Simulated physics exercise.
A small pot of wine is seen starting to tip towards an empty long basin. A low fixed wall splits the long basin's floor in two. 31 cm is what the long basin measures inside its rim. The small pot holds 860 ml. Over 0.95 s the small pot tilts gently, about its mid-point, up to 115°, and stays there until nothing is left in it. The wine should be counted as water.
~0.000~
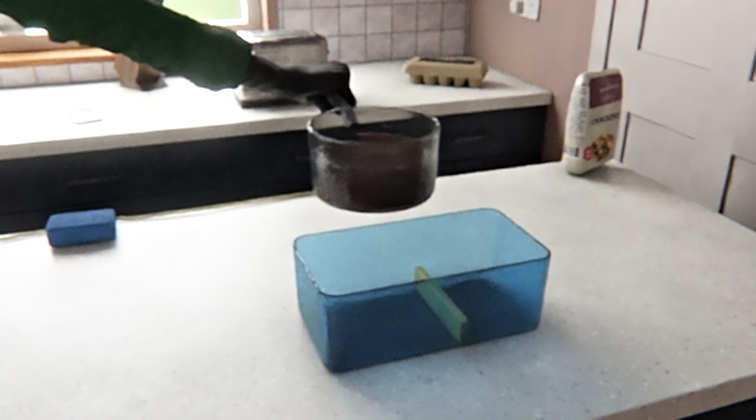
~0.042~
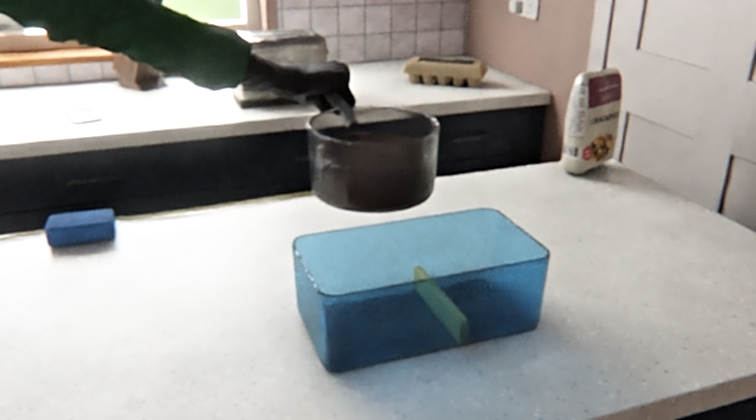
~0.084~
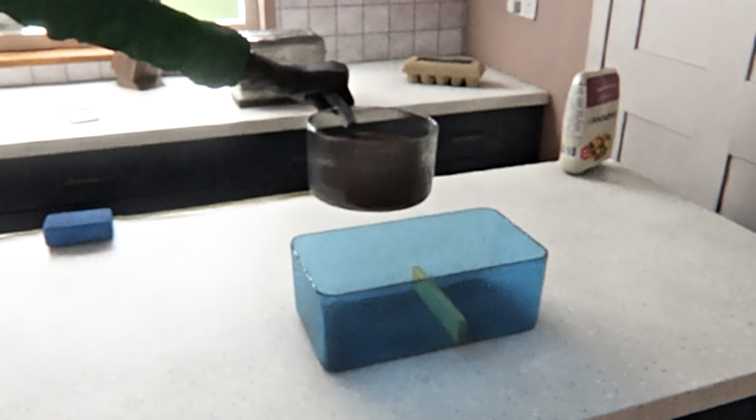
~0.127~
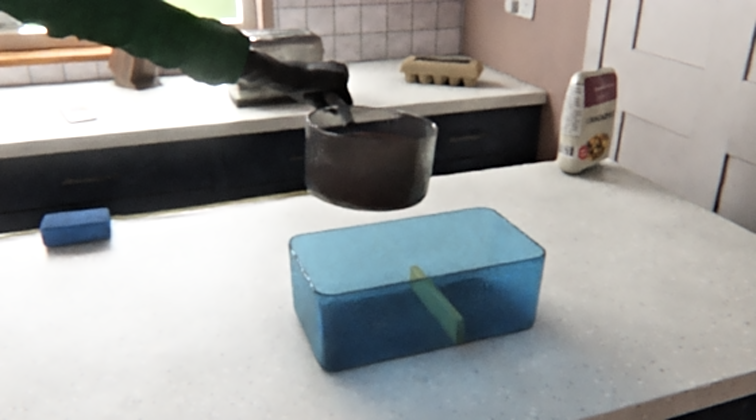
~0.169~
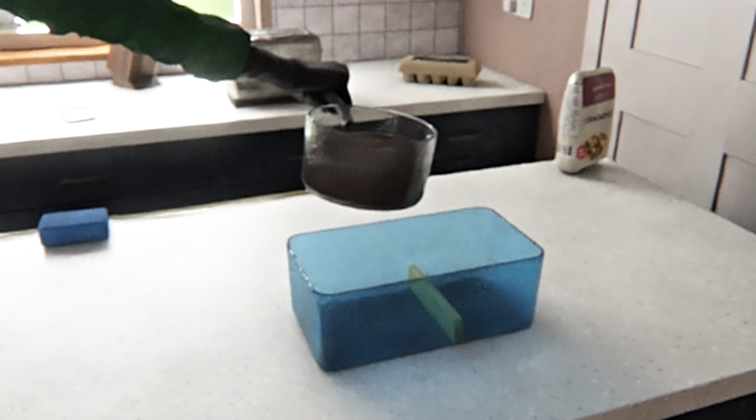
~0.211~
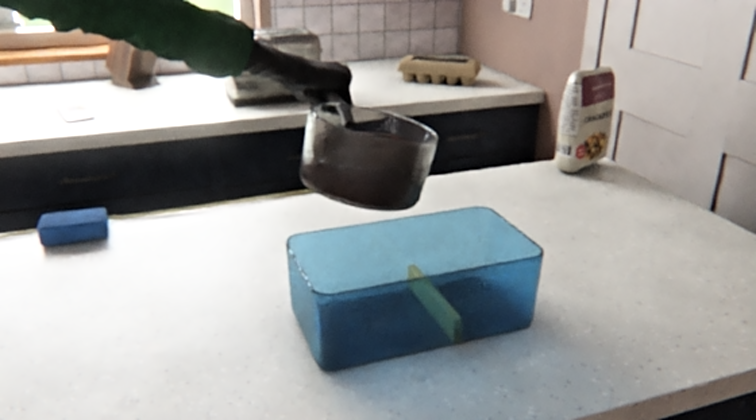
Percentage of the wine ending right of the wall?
58 per cent.
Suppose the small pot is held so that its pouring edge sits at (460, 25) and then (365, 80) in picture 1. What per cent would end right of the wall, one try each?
65 and 10 %.
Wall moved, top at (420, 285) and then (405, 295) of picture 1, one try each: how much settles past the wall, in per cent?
In turn about 90 and 90 per cent.
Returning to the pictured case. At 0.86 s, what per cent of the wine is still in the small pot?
10 %.
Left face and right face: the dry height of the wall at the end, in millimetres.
The left side gives some 22 mm, the right side some 8 mm.
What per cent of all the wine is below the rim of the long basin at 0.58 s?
At that time the basin holds about 7 per cent of the liquid.
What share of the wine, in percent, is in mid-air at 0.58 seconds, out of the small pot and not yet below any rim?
Roughly 32 percent.
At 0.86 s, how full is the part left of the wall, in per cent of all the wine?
18 %.
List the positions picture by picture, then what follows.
Tilt 0°; pouring edge (433, 119); surface from (314, 157) to (428, 144); the long basin's rim runs from (306, 267) to (523, 231); the wall's top is at (440, 293), in the first picture.
Tilt 1°; pouring edge (433, 120); surface from (313, 157) to (427, 144), in the second picture.
Tilt 2°; pouring edge (432, 121); surface from (311, 156) to (426, 144), in the third picture.
Tilt 5°; pouring edge (431, 124); surface from (309, 156) to (424, 144), in the fourth picture.
Tilt 9°; pouring edge (430, 127); surface from (307, 155) to (422, 144), in the fifth picture.
Tilt 13°; pouring edge (431, 132); surface from (307, 155) to (423, 145), in the sixth picture.
Then, 0.58 s in, the tilt is 78° and 61 per cent is still to pour, 0 is left of the wall and 7 right of it.
Then, 0.86 s in, the tilt is 112° and 9 per cent is still to pour, 18 is left of the wall and 61 right of it.
Then, 1.14 s in, the tilt is 115° and 0 per cent is still to pour, 37 is left of the wall and 60 right of it.
Then, 1.45 s in, the tilt is 115° and 0 per cent is still to pour, 40 is left of the wall and 58 right of it.
Finally, 40 per cent lies left of the wall, 58 right of it and 2 outside.
